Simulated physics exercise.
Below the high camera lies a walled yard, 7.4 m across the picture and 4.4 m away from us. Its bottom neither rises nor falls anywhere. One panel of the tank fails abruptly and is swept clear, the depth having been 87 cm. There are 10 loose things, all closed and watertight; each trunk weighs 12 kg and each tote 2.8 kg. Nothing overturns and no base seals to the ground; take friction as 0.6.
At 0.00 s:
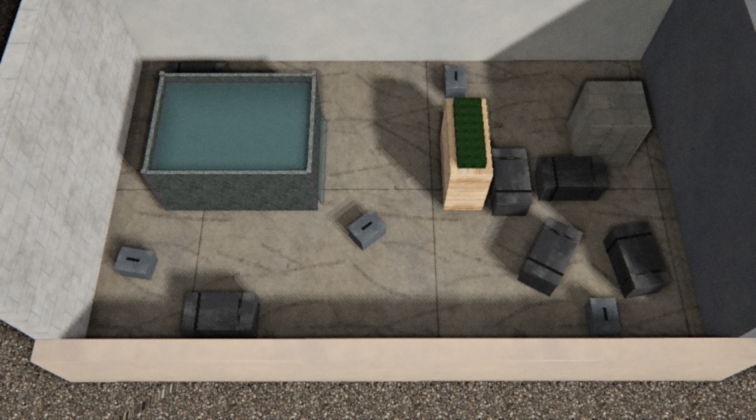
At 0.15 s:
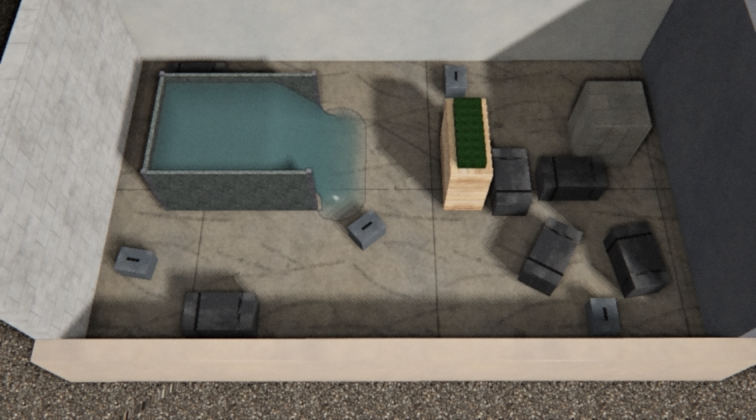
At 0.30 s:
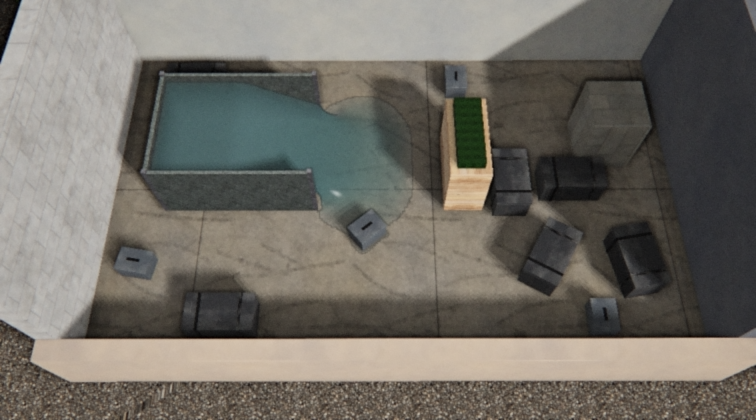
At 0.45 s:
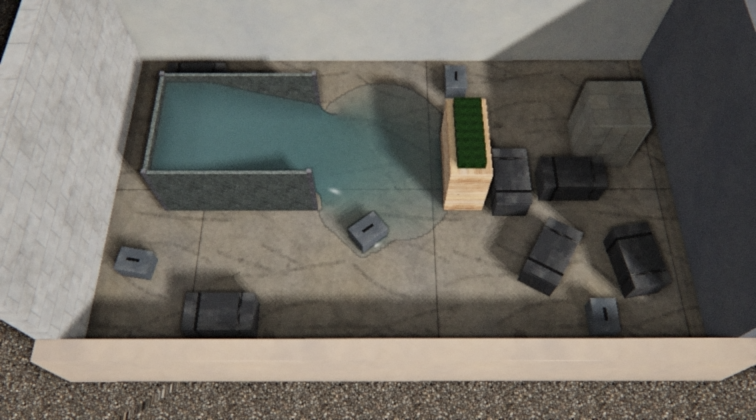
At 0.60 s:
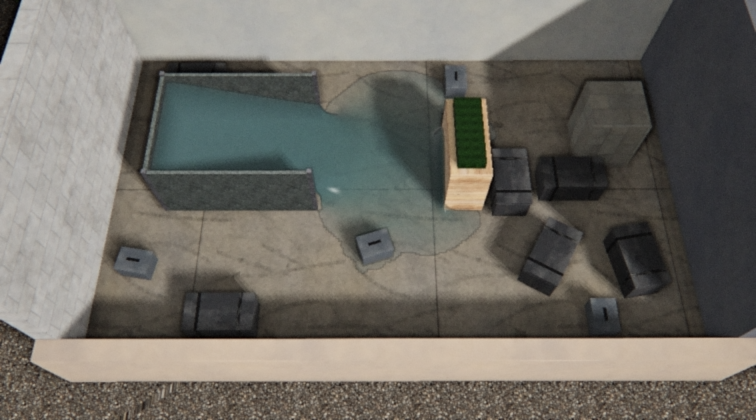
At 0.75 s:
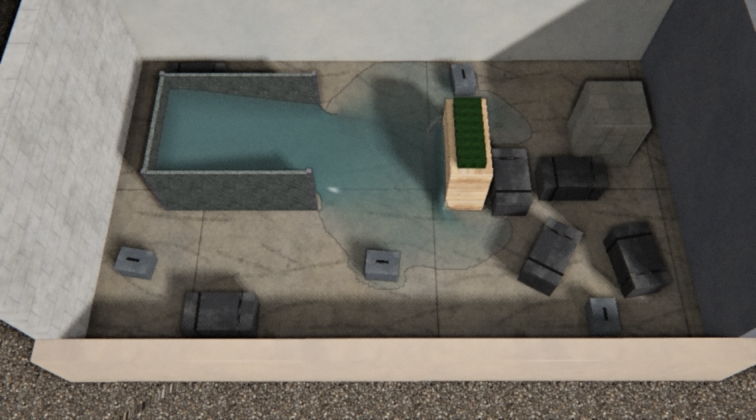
A large tank of water in a walled yard lost its right side, and the water poured out and spread across the floor around a planter, nudging two small gray boxes a short way.
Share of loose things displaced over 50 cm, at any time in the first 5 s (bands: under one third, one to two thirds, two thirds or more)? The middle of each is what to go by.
Looks like the middle band.
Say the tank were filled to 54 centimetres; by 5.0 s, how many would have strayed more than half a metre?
Then it comes to 4.
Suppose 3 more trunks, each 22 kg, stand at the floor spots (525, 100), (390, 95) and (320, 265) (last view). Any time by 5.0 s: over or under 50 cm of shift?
In order: Beyond it, beyond it, within it.
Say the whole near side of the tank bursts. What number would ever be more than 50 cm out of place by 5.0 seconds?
The answer would then be 7.
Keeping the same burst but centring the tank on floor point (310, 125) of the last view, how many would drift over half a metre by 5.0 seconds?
Then the count would be 8.
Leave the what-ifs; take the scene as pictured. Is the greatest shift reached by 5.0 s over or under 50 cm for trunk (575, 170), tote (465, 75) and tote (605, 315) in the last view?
In order: Not as far, farther and farther.
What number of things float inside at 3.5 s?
Just then, the number is 3.
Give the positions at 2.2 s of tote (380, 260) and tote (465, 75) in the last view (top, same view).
They end up about (375, 322) and (656, 101) in the last view.
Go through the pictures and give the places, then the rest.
The first frame shows a tote at (367, 226), on the bottom; a tote at (456, 76) rests on the ground; water covers 2.7 m2; 0 of 10 have shifted.
The second frame shows a tote at (367, 226) rests on the ground; a tote at (456, 76), on the bottom; 3.6 m2 under water; 0 of 10 have shifted.
The third frame shows a tote at (367, 226) rests on the ground; a tote at (456, 76), on the bottom; water covers 4.9 m2; 0 of 10 have shifted.
The fourth frame shows a tote at (368, 228) rests on the ground, 3 cm from its start; a tote at (456, 76), on the bottom; water covers 6.4 m2; 0 of 10 have shifted.
The fifth frame shows a tote at (375, 243), on the bottom, 25 cm from its start; a tote at (456, 76), on the bottom; water covers 7.7 m2; 1 of 10 have shifted.
The sixth frame shows a tote at (382, 262), on the bottom, 52 cm from its start; a tote at (464, 75), on the bottom, 11 cm from its start; water covers 9.1 m2; 2 of 10 have shifted.
After 1.1 s 2 of 10 are over 50 cm from their spots; 1 afloat.
After 2.2 s 4 of 10 are over 50 cm from their spots; 2 afloat.
After 3.5 s 3 of 10 are over 50 cm from their spots; 3 afloat.
After 5.0 s 6 of 10 are over 50 cm from their spots, and 6 have been at some point; 7 afloat.
